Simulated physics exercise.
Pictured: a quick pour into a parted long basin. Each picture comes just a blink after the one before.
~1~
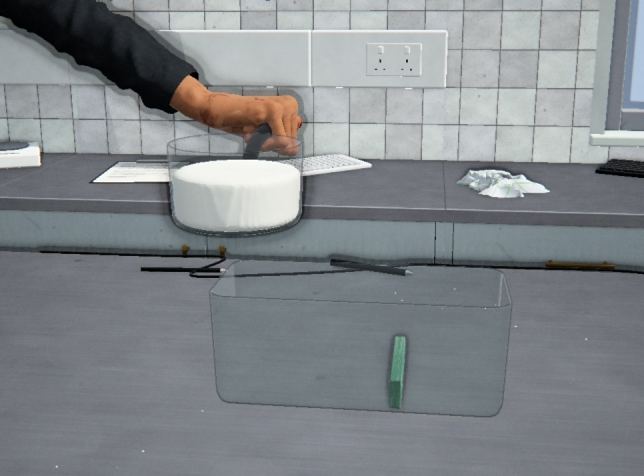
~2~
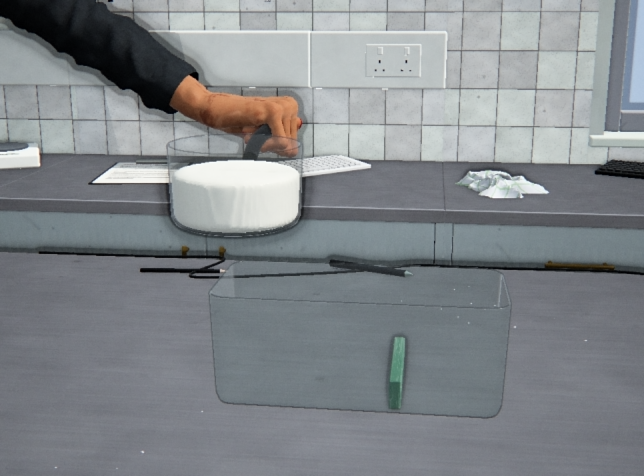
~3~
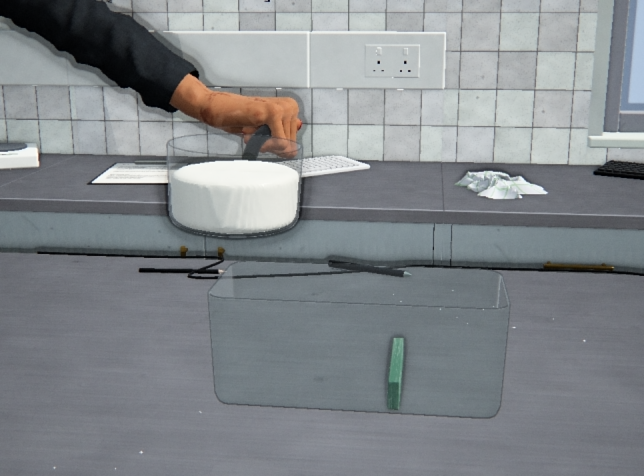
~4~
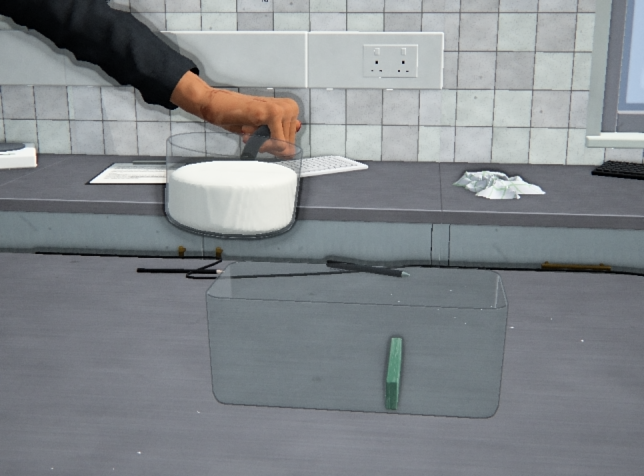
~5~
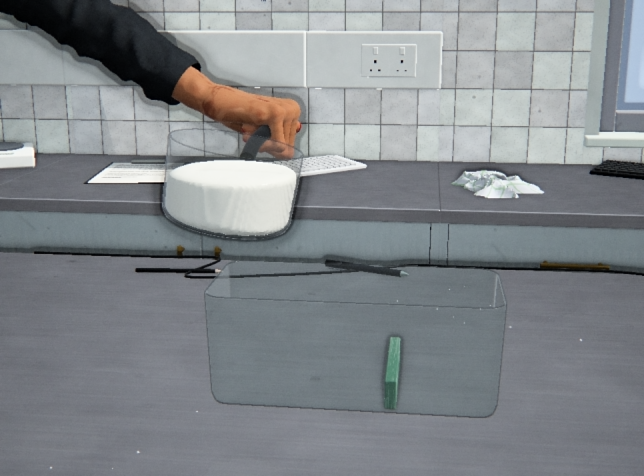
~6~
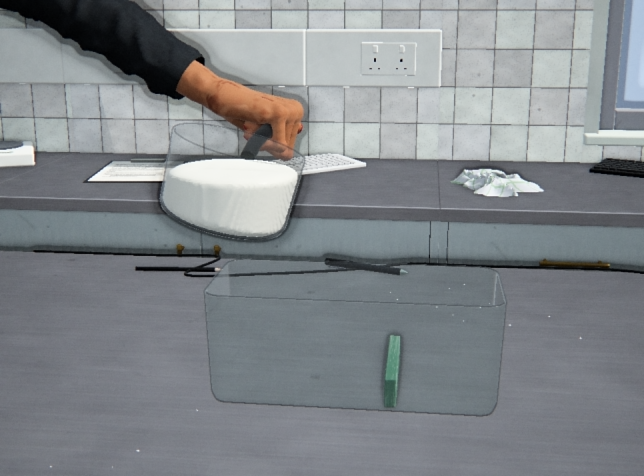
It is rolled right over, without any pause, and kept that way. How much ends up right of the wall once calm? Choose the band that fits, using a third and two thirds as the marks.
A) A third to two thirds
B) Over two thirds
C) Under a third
Under a third (C).
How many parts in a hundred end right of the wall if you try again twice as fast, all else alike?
Near 25 parts in a hundred.
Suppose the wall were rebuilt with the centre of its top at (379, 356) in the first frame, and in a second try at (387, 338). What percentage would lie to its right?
Roughly 15 per cent, and 0 per cent.
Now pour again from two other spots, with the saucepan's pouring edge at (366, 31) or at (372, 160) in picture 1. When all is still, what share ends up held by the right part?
In order, some 60 and 55 percent.
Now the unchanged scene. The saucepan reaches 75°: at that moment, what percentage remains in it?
I'd put it at some 60 in a hundred.
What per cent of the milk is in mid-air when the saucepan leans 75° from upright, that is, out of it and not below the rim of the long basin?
I'd say some 25 per cent of it.
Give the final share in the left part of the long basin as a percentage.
That works out to roughly 90 percent.
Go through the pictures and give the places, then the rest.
In the first frame, tilt 0°; pouring edge (301, 146); surface from (176, 169) to (299, 172); the long basin's rim runs from (222, 278) to (507, 289); the wall's top is at (398, 359).
In the second frame, tilt 1°; pouring edge (301, 148); surface from (176, 170) to (299, 173).
In the third frame, tilt 2°; pouring edge (301, 150); surface from (176, 170) to (298, 174).
In the fourth frame, tilt 5°; pouring edge (301, 154); surface from (174, 170) to (297, 175).
In the fifth frame, tilt 10°; pouring edge (301, 158); surface from (172, 170) to (297, 174).
In the sixth frame, tilt 15°; pouring edge (303, 163); surface from (172, 169) to (299, 174).
A moment on, the saucepan is tipped on its side and 59 per cent is still to pour, 15 is left of the wall and 0 right of it.
Next, the saucepan is tipped right over and 7 per cent is still to pour, 82 is left of the wall and 5 right of it.
Then the saucepan is tipped right over and 0 per cent is still to pour, 89 is left of the wall and 11 right of it.
Later the saucepan is tipped right over and 0 per cent is still to pour, 89 is left of the wall and 11 right of it.
At rest 89 per cent lies left of the wall, 11 right of it and 1 outside.
